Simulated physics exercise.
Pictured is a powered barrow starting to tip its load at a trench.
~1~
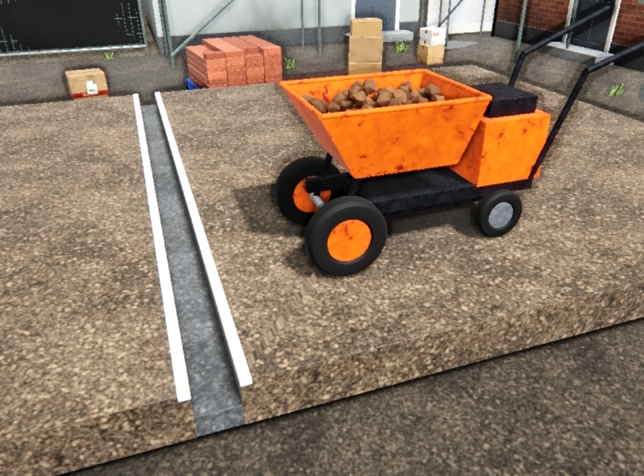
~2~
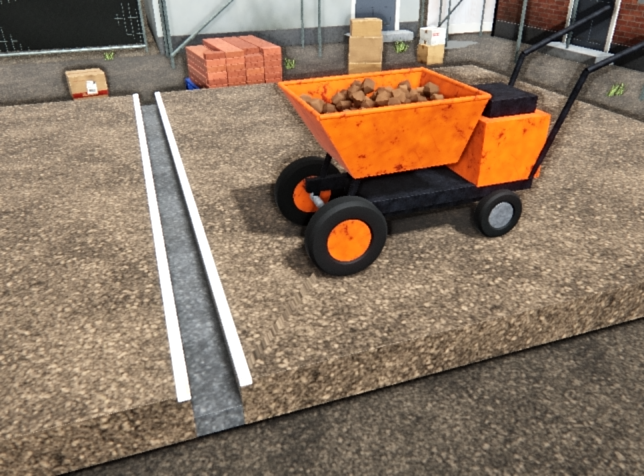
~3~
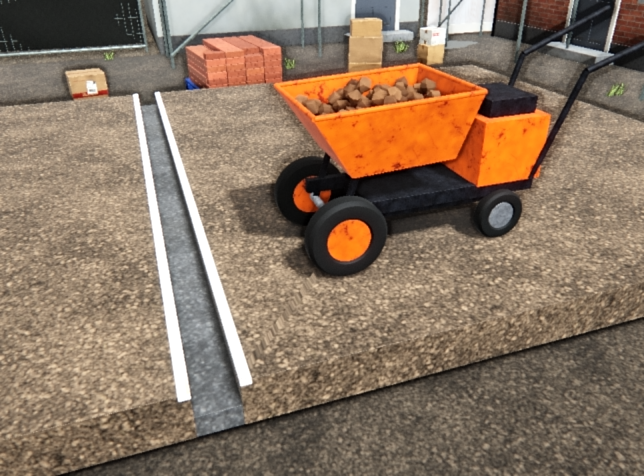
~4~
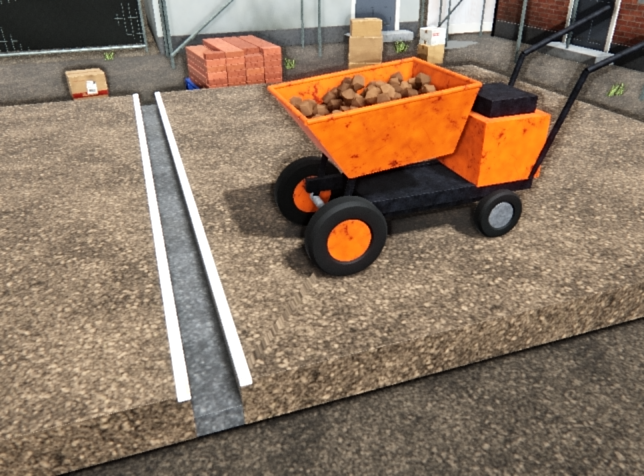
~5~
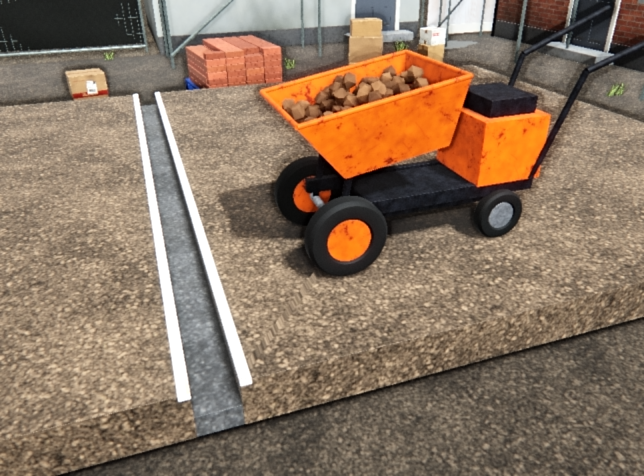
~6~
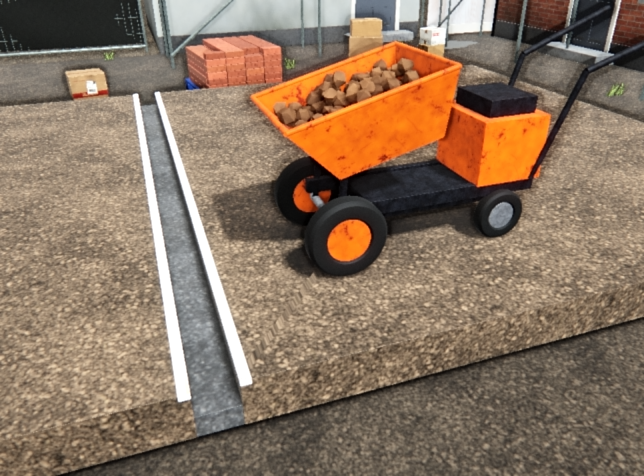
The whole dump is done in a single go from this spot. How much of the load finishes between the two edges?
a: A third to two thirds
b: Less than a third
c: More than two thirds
Answer: A.
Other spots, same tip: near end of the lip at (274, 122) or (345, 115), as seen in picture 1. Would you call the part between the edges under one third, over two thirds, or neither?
Spot 1: Less than a third. Spot 2: Between a third and two thirds.
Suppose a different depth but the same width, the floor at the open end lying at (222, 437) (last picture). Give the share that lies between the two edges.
Estimate: Approx. 60 %.
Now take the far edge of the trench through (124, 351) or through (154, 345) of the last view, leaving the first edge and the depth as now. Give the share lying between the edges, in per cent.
Lab note: Try one about 80 %, try two about 60 %.
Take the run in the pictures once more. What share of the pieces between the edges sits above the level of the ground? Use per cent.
About 50 per cent.
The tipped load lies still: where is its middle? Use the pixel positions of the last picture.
Around (177, 269).
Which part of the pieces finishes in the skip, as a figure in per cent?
Roughly 15 percent.
Shortly afterwards, skip tipped steeply; the whole lot in the skip.
Next, skip tipped steeply; all but a few in the skip; only a few in or heaped over the trench; only a few falling.
Some moments later, skip tipped right over; near half in the skip; near a quarter in or heaped over the trench; near a quarter beyond it; only a few falling.
In the end, skip tipped right over; near a quarter in the skip; a little short of the trench; near half in or heaped over the trench; near a quarter beyond it.
